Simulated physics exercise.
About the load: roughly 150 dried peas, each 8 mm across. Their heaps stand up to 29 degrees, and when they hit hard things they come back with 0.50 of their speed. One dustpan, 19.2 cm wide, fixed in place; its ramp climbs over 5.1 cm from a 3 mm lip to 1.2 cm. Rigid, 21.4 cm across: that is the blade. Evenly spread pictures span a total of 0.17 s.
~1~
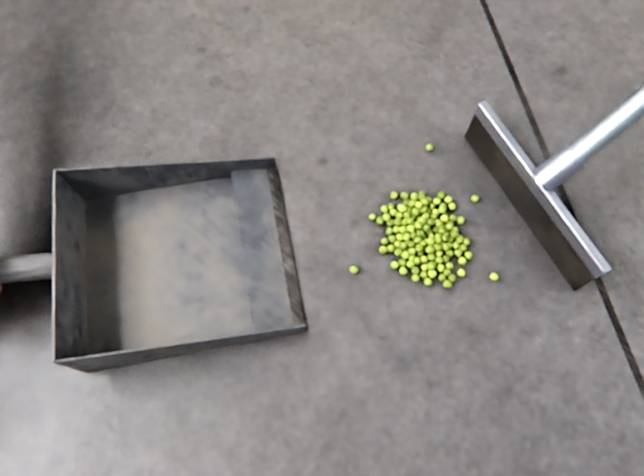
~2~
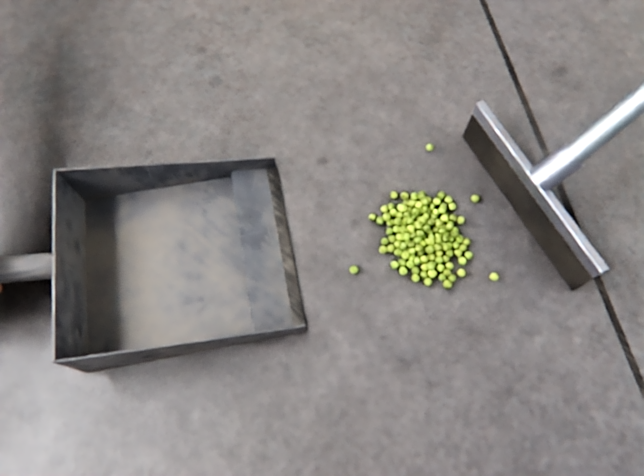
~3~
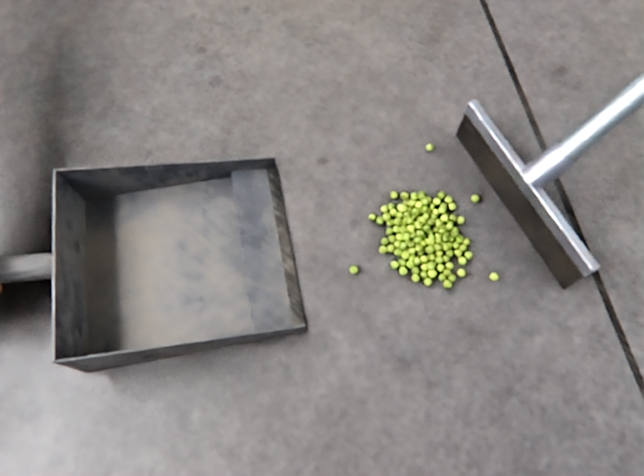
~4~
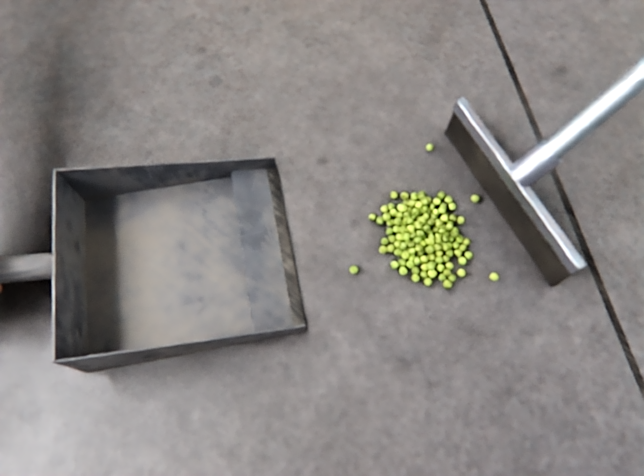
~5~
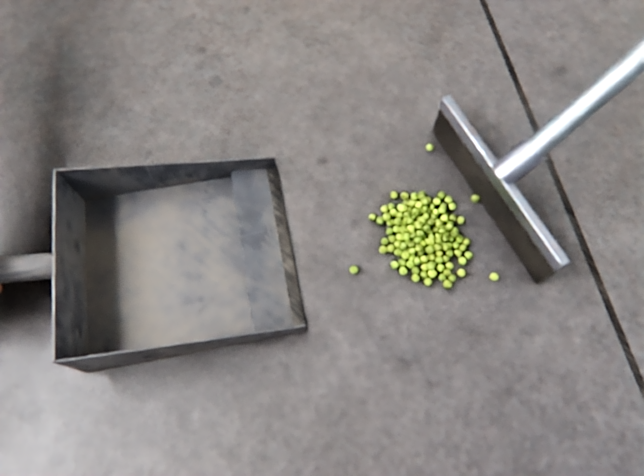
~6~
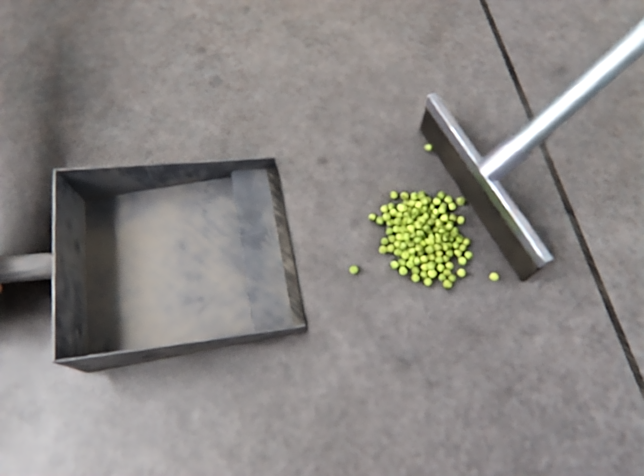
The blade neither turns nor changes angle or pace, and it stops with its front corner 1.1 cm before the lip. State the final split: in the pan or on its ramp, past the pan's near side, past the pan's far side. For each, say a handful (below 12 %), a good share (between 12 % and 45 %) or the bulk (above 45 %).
Split: Pan a handful, near side a handful, far side a handful.
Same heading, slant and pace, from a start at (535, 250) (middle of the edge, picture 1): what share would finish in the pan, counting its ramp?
Around 0 %.
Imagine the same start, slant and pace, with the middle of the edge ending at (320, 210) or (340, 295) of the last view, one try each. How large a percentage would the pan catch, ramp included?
Close to 0 and 20 in a hundred, in that order.
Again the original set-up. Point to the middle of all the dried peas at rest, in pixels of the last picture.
Approximately (328, 260) in the last picture.
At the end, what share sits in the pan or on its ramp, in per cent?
Result: Roughly 0 %.
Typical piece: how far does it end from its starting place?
It works out to some 10 cm.
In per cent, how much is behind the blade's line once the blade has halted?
About 20 percent.
Then, 0.21 s after the last picture, middle of the blade 12 cm from the lip; 0 % over the lip, far side 0 %, near side 0 %.
Then, 0.35 s after the last picture, middle of the blade 7 cm from the lip; 0 % over the lip, far side 0 %, near side 0 %.
Then, 0.62 s after the last picture, middle of the blade 4 cm from the lip; 0 % over the lip, far side 0 %, near side 5 %.
In the end, pan 0 %, near side 5 %, far side 0 %, in front of the lip or behind the blade 95 %.
